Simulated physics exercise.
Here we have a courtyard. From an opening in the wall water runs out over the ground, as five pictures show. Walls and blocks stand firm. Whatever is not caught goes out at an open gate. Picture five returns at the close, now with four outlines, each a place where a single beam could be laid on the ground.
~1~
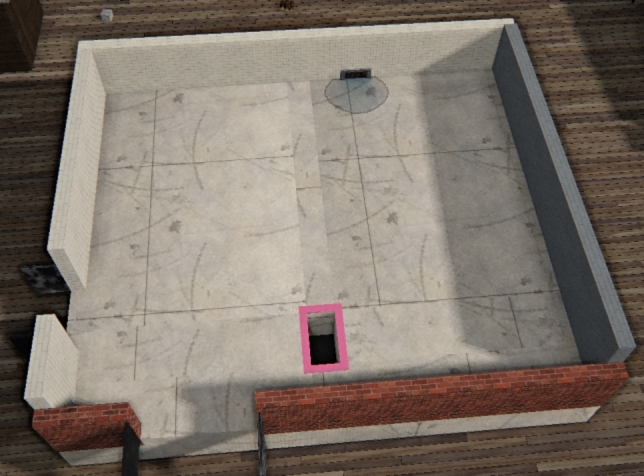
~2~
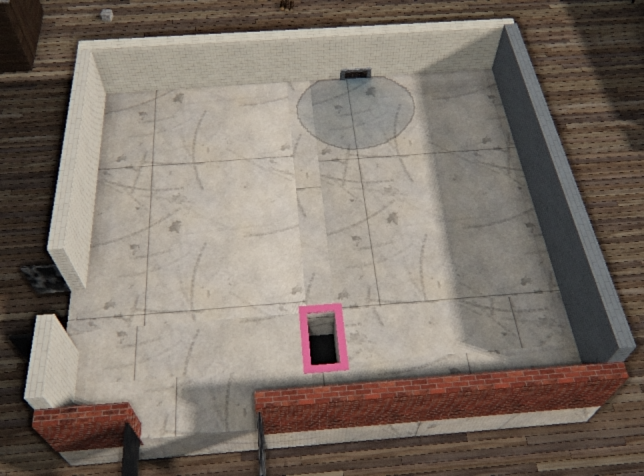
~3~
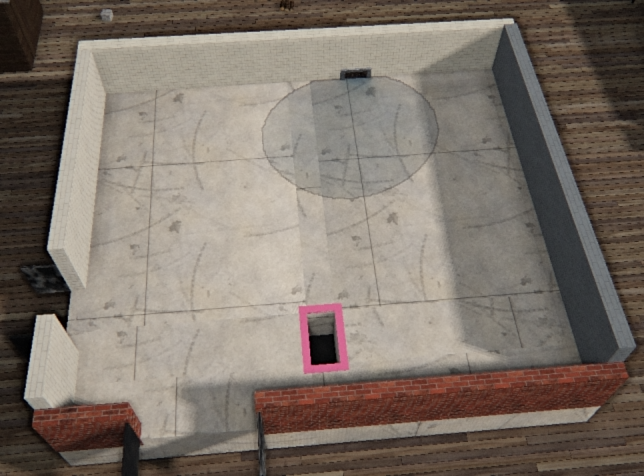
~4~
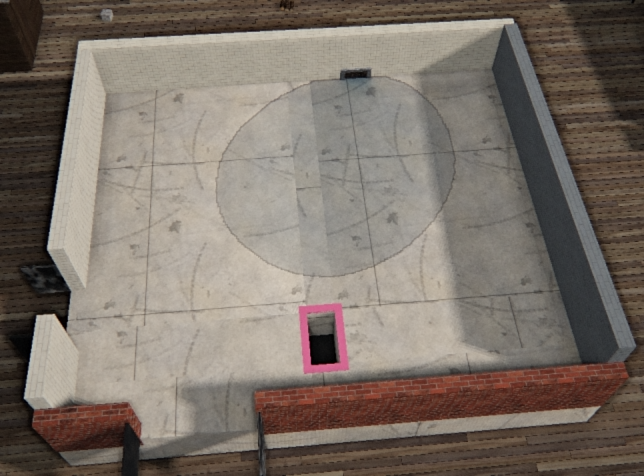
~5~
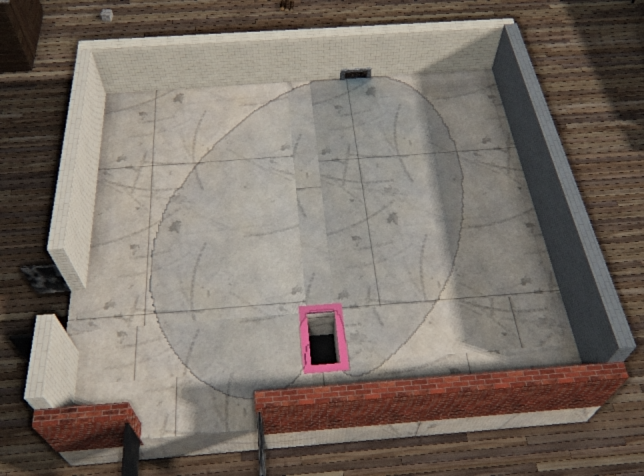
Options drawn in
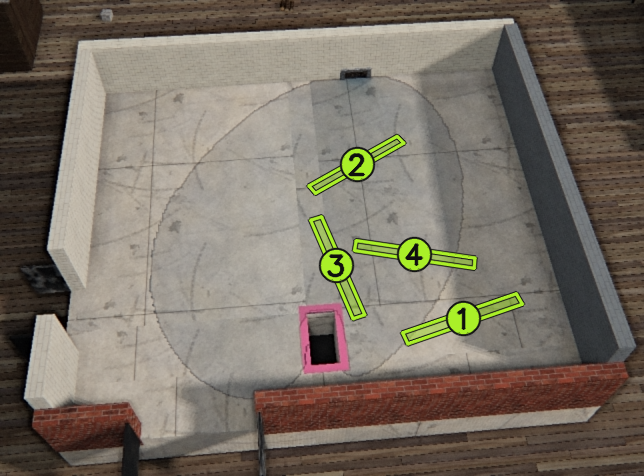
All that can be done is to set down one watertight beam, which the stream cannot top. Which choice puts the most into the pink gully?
Use place 1.
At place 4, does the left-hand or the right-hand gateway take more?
The right one.
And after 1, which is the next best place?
Here it is place 4.
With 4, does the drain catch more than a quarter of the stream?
No, it does not.
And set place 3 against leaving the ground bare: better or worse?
It is worse.
In lime, 1 from (405, 338) to (519, 298); 2 from (312, 189) to (400, 139); 3 from (316, 218) to (358, 316); 4 from (355, 245) to (474, 263).
For place 1, about 25 % of the stream goes into the pink gully, about 74 % out by the gates.
For place 2, about 9 % of the stream goes into the pink gully, about 90 % out by the gates.
For place 3, about 7 % of the stream goes into the pink gully, about 92 % out by the gates.
For place 4, about 13 % of the stream goes into the pink gully, about 86 % out by the gates.
